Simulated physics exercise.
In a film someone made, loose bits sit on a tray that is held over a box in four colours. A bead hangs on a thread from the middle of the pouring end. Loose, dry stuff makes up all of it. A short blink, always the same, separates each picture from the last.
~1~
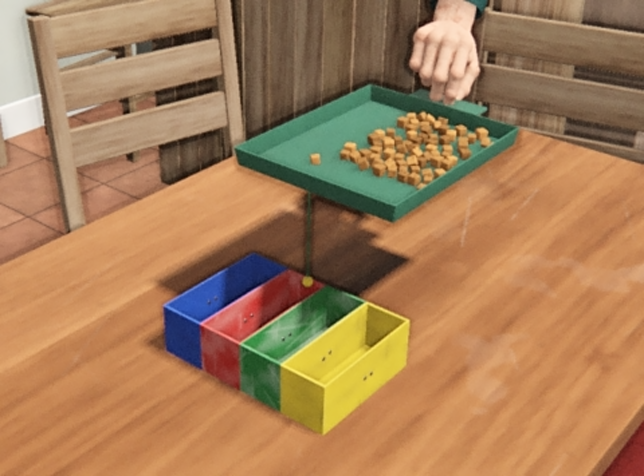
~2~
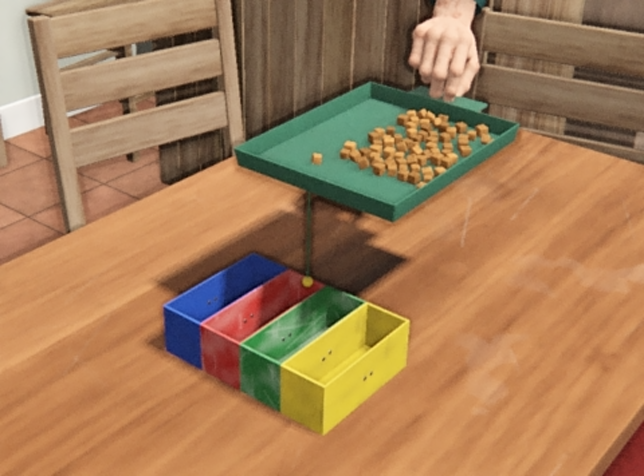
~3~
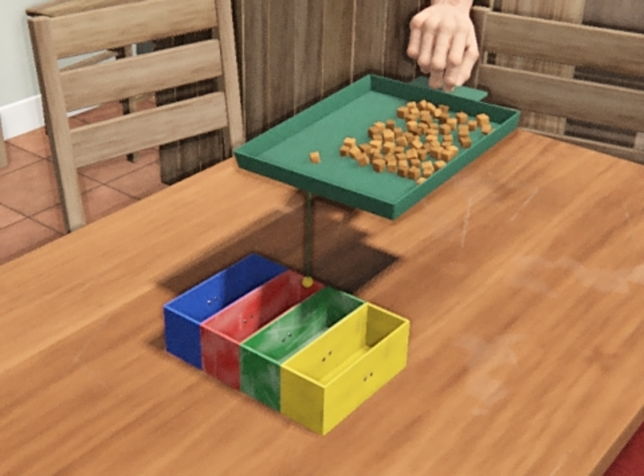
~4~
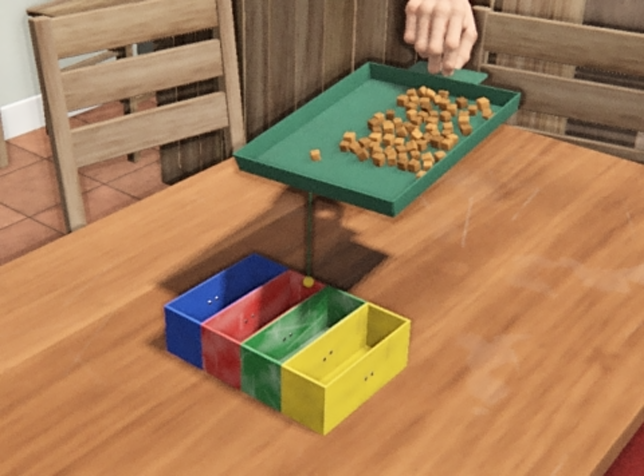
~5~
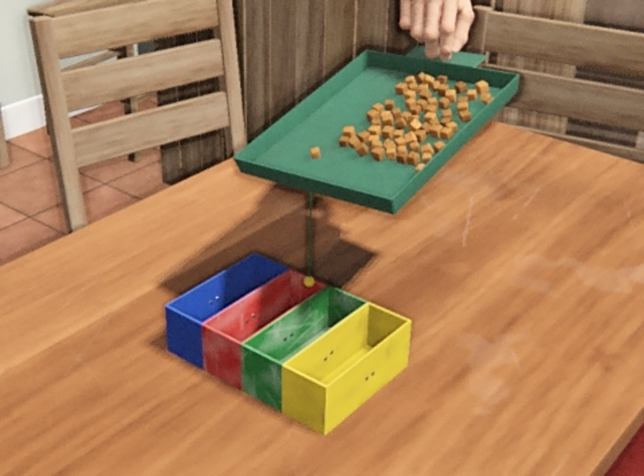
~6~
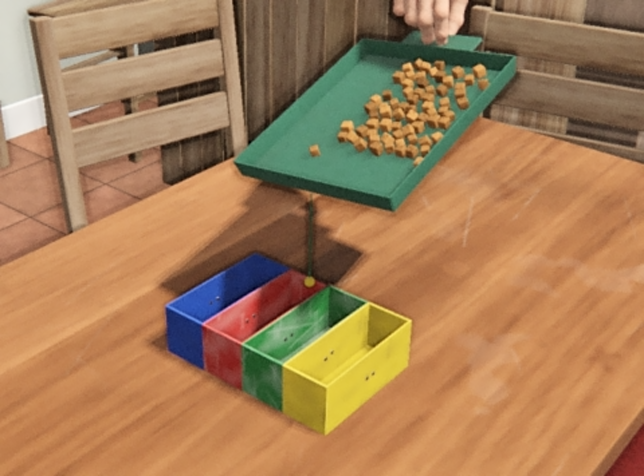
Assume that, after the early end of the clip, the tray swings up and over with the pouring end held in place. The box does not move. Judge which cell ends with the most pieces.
The blue cell ends with the most.
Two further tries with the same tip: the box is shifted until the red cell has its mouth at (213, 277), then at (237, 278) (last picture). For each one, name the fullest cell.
For the first position it is the cell in red, and for the second it is red.
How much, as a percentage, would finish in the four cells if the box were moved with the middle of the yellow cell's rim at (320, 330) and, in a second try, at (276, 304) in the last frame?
In order: 90 per cent and 90 per cent.
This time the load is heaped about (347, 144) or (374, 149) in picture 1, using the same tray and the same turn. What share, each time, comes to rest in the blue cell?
You'd get near 50 percent first and near 40 percent next.
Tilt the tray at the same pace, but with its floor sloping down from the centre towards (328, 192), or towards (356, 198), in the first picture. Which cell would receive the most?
That yellow cell, then the cell in yellow.
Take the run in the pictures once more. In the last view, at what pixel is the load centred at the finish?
Centre at rest: Close to (214, 331).
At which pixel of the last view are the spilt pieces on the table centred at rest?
At about (136, 307).
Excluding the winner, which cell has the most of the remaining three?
Second place goes to the red one.
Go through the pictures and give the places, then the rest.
In the first frame, corners of the pouring end at (238, 147) and (394, 204), level; middle of the load at (414, 149), brown sugar cubes; bead on its thread at (308, 282); blue cell at (183, 333); red cell at (221, 352); green cell at (261, 373); yellow cell at (303, 395).
In the second frame, corners of the pouring end at (238, 148) and (394, 203), level; middle of the load at (414, 147).
In the third frame, corners of the pouring end at (237, 150) and (393, 202), tipped barely, lowest at the left corner; middle of the load at (414, 140).
In the fourth frame, corners of the pouring end at (237, 153) and (392, 199), tipped a little, lowest at the left corner; middle of the load at (414, 130).
In the fifth frame, corners of the pouring end at (237, 156) and (391, 197), tipped a little, lowest at the left corner; middle of the load at (413, 120).
In the sixth frame, corners of the pouring end at (237, 160) and (389, 195), tipped clearly, lowest at the left corner; middle of the load at (411, 111); blue cell at (185, 333); red cell at (223, 353); green cell at (263, 373); yellow cell at (305, 395).
Soon after the last picture, tray tipped steeply; nearly all on the tray; a stray few falling or outside the box.
A little later, tray tipped past a quarter turn; about half on the tray; about a quarter in the blue cell; a stray few in the red cell; about a quarter falling or outside the box.
Later still, tray tipped past a quarter turn; about half in the blue cell; about a quarter in the red cell; about a quarter falling or outside the box.
At rest, tray tipped past a quarter turn; about half in the blue cell; about a quarter in the red cell; none in the yellow cell; none in the green cell; about a quarter outside the box.
